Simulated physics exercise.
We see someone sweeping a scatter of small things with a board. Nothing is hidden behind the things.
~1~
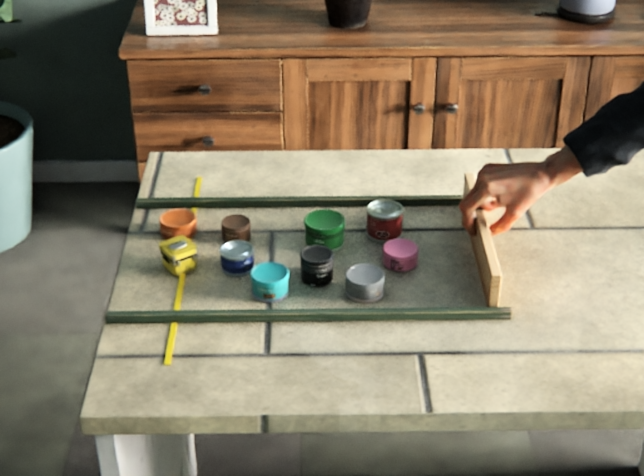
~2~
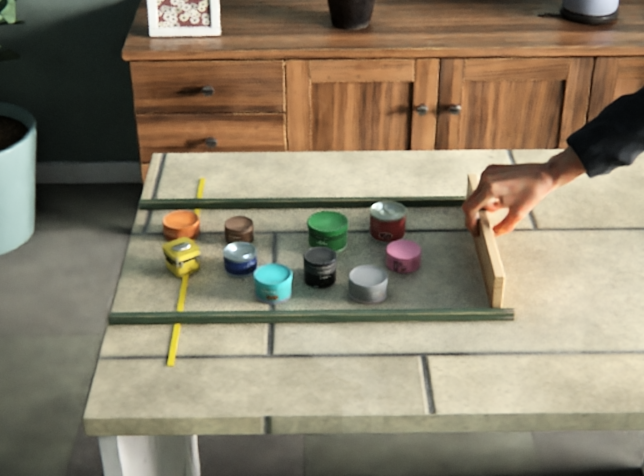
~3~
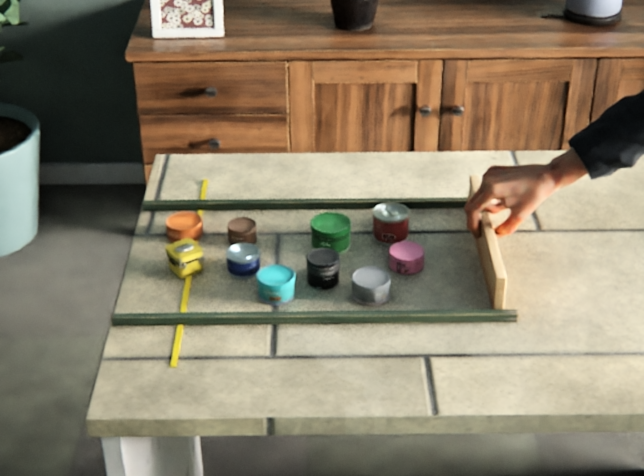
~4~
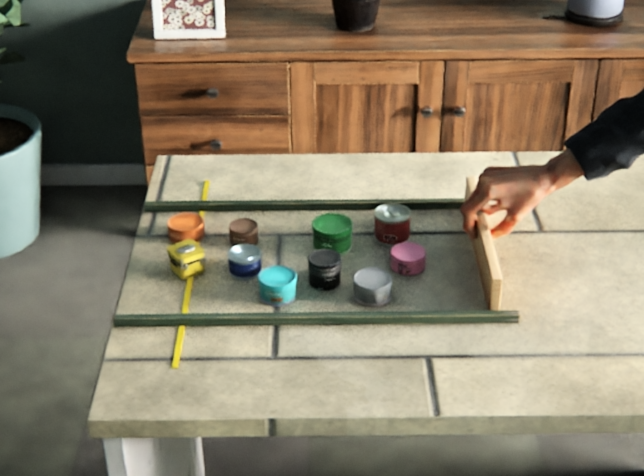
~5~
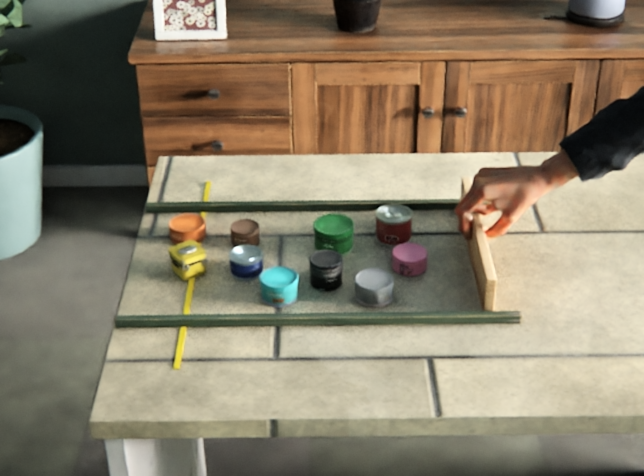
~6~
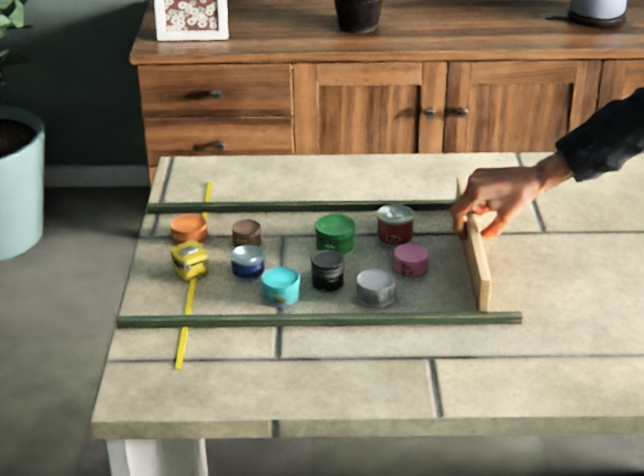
A pale tiled table stands before a wooden cabinet in a room, seen from above and in front. Small orange, brown, blue, turquoise, green, black, grey, red and pink tubs sit between two dark green strips, with a yellow case and tape at left and a hand holding a wooden board at right. The view shifts very slightly, then the hand slides the board a little left while the tubs stay put on the table.
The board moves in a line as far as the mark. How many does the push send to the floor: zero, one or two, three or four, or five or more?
In the end the number that fall off is one or two.
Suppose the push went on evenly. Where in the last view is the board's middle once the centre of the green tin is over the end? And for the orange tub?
For the green tin at (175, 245), for the orange tub at (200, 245).
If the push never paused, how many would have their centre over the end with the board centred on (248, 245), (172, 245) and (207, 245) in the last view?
It would be 0, 5 and 1.
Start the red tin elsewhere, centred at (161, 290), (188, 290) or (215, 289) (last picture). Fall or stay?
In turn it comes down; drops off; comes down.
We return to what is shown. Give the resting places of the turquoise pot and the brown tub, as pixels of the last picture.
About (131, 302), and the other about (165, 216).
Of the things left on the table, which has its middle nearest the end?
That is the orange tub.
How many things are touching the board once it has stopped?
It touches 4.
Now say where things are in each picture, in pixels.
The first frame shows orange tub (178, 225); yellow case (179, 256); brown tub (236, 230); board (480, 238); tape (186, 258).
The second frame shows yellow case (182, 258); grey pot (368, 285).
The third frame shows brown tub (242, 232); pink tub (406, 258).
The fourth frame shows orange tub (186, 228); black tub (325, 270).
The fifth frame shows yellow case (188, 261); board (477, 242).
The sixth frame shows orange tub (189, 230); yellow case (190, 261); brown tub (247, 235); board (471, 242); tape (196, 263).
Soon after, none off yet; orange tub at rest near (189, 230); yellow case at rest near (190, 261); brown tub at rest near (247, 235).
After that, none off yet; orange tub at rest near (189, 230); yellow case at rest near (187, 261); brown tub displaced about its own width near (223, 230).
In the end, the number that fall off is one or two; gone, yellow case.
